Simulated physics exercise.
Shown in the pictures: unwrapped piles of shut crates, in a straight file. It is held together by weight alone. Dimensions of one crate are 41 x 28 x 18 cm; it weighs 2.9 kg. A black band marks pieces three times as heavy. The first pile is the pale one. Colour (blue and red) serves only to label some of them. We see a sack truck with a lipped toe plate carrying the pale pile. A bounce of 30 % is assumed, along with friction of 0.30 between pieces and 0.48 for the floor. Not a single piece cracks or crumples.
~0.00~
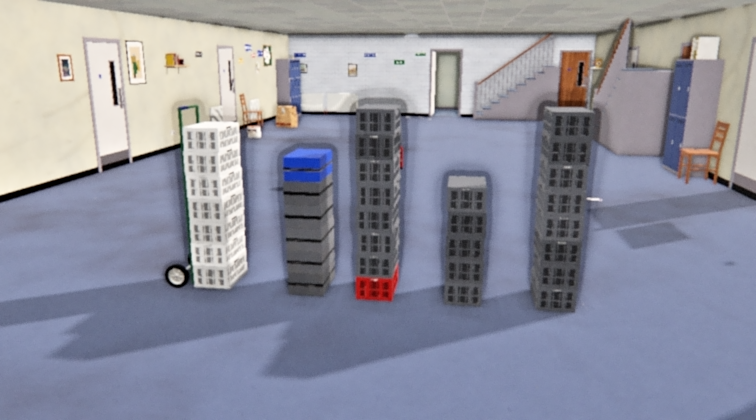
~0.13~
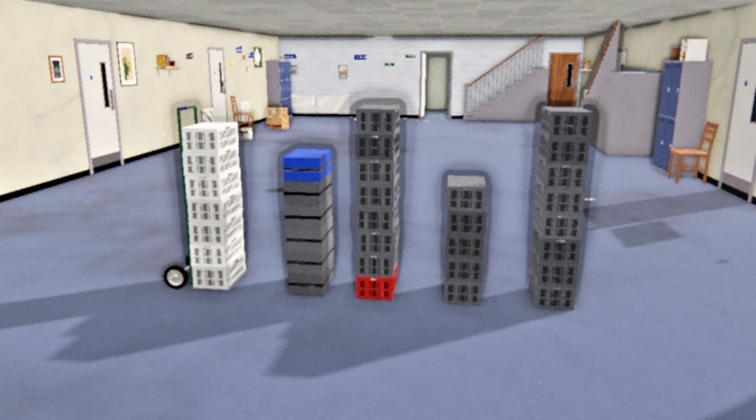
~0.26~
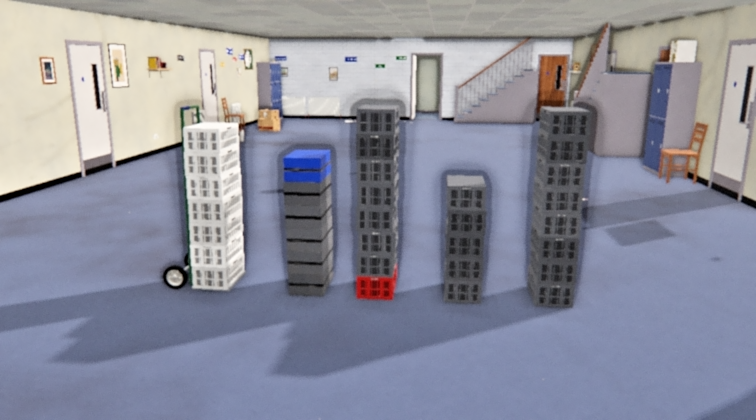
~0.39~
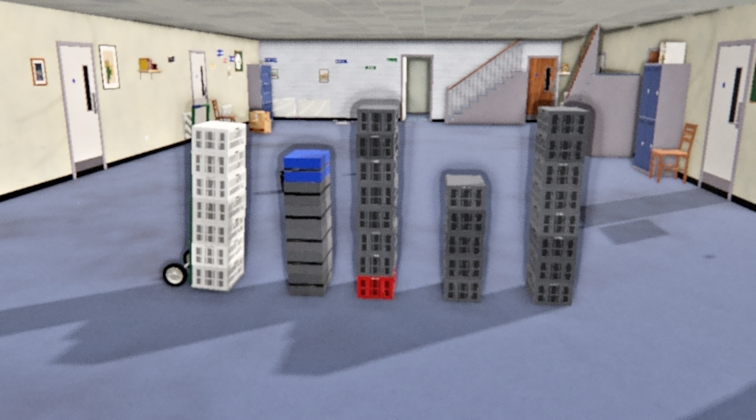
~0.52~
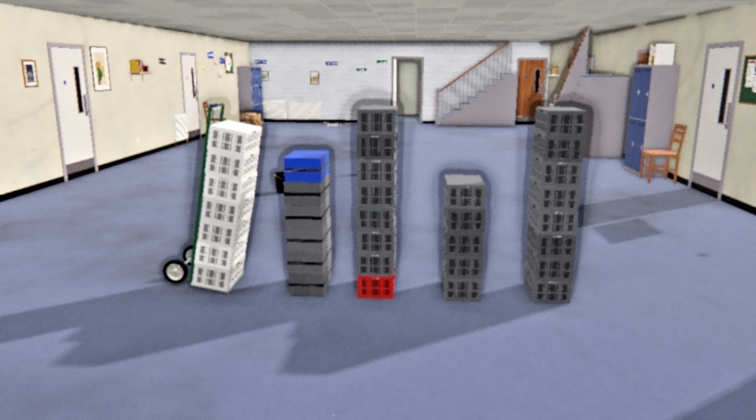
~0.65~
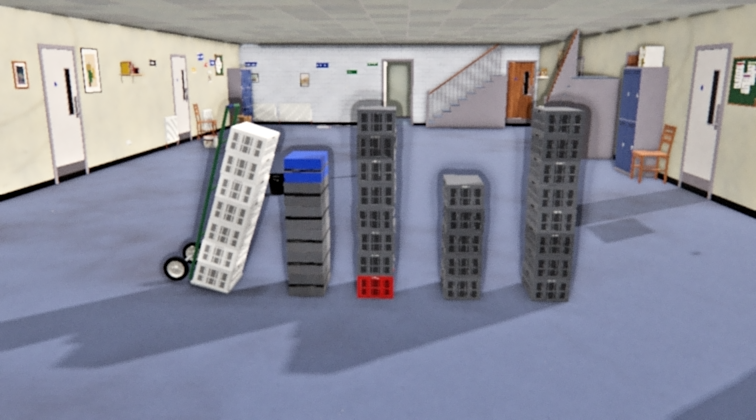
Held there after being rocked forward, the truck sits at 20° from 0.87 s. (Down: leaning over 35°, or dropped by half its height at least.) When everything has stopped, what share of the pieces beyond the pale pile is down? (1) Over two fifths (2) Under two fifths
The answer is 2.
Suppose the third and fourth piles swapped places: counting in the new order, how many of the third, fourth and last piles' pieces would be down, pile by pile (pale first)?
Down per pile: Third 0, fourth 0, last 0.
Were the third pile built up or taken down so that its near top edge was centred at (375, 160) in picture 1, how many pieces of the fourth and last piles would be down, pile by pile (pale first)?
In that case fourth 0, last 0.
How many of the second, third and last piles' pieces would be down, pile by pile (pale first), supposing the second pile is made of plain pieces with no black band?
In that case the second pile has 5 down, the third 7, the last 7.
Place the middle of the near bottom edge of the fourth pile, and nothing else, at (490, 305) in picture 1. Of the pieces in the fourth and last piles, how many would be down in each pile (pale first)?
Fourth 0, last 0.
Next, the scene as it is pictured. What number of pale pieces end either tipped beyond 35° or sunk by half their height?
Tally of pale pieces: 0.
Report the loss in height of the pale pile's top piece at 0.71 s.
0 cm lower.
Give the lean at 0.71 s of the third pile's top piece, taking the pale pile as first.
It leans around 0°.
By 0.71 s, 0 of the pale pile down; none of the 27 other crates down.
By 0.90 s, 0 of the pale pile down; none of the 27 other crates down, 1 disturbed; blue crate moved 6 cm.
By 1.14 s, 1 of the pale pile down; none of the 27 other crates down, 3 disturbed; blue crate moved 13 cm.
When it is over (1.9 s), 0 of the pale pile down; none of the 27 other crates down, 2 disturbed; blue crate moved 12 cm; red crate unmoved. That is 0 per cent. In pixels of the last frame, middles, blue crate near (323, 167), red crate near (376, 278).
